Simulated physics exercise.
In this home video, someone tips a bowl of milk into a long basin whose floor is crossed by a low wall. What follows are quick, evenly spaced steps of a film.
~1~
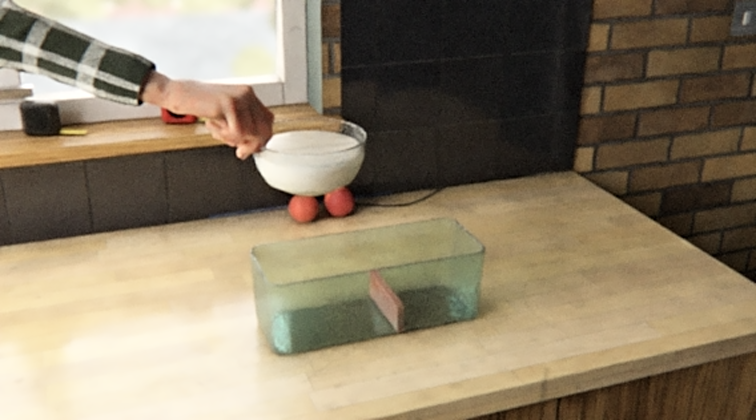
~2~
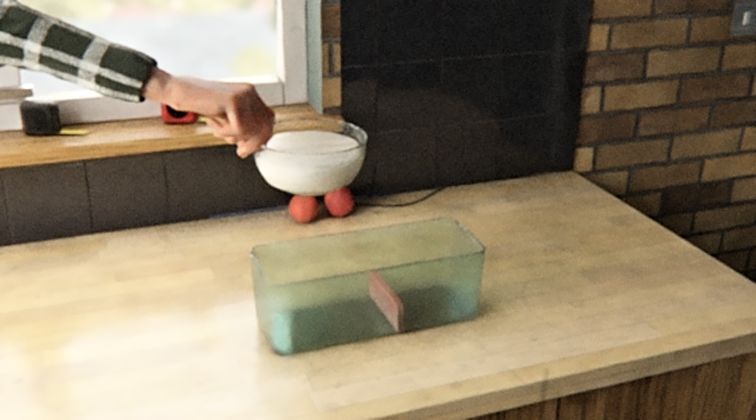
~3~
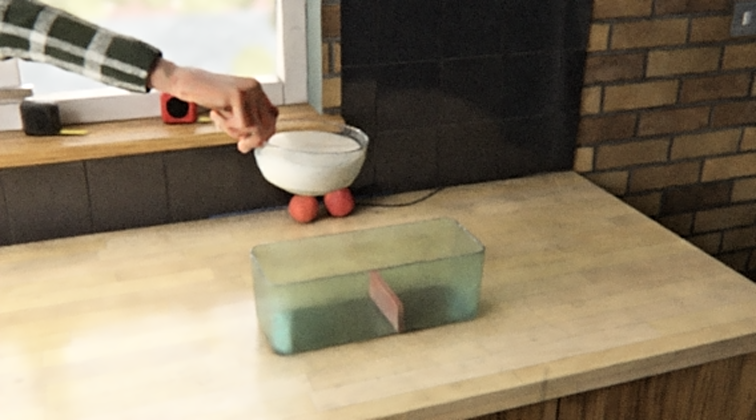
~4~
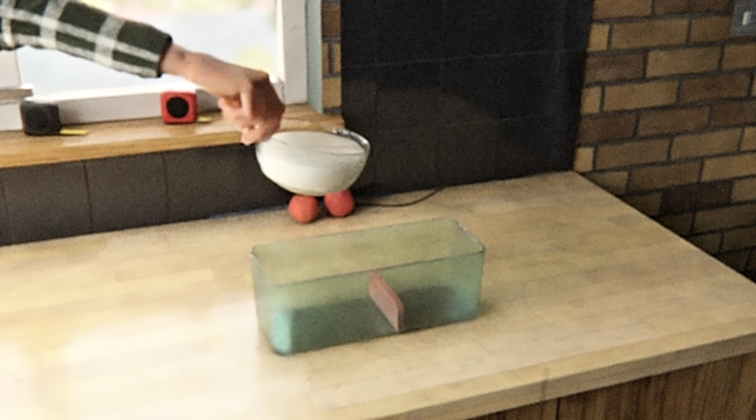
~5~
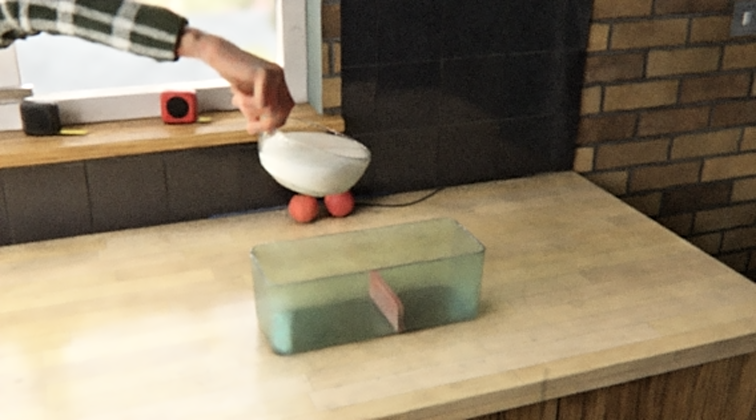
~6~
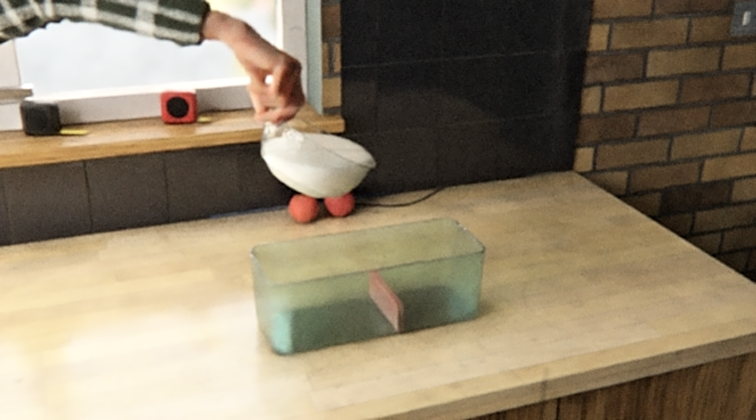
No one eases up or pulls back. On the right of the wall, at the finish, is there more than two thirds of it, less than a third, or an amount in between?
There is an amount in between there.
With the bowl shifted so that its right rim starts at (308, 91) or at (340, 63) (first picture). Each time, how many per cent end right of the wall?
First about 10, then 50 per cent.
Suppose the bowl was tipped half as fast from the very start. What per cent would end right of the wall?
Result: Roughly 75 %.
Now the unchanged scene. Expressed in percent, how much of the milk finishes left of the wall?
45 % or thereabouts.
A moment on, the bowl is tipped on its side and 19 per cent is still to pour, 1 is left of the wall and 31 right of it.
Next, the bowl is tipped right over and 1 per cent is still to pour, 28 is left of the wall and 60 right of it.
Then the bowl is tipped right over and 0 per cent is still to pour, 41 is left of the wall and 55 right of it.
Later the bowl is tipped right over and 0 per cent is still to pour, 43 is left of the wall and 54 right of it.
In the end 43 per cent lies left of the wall, 54 right of it and 3 outside.
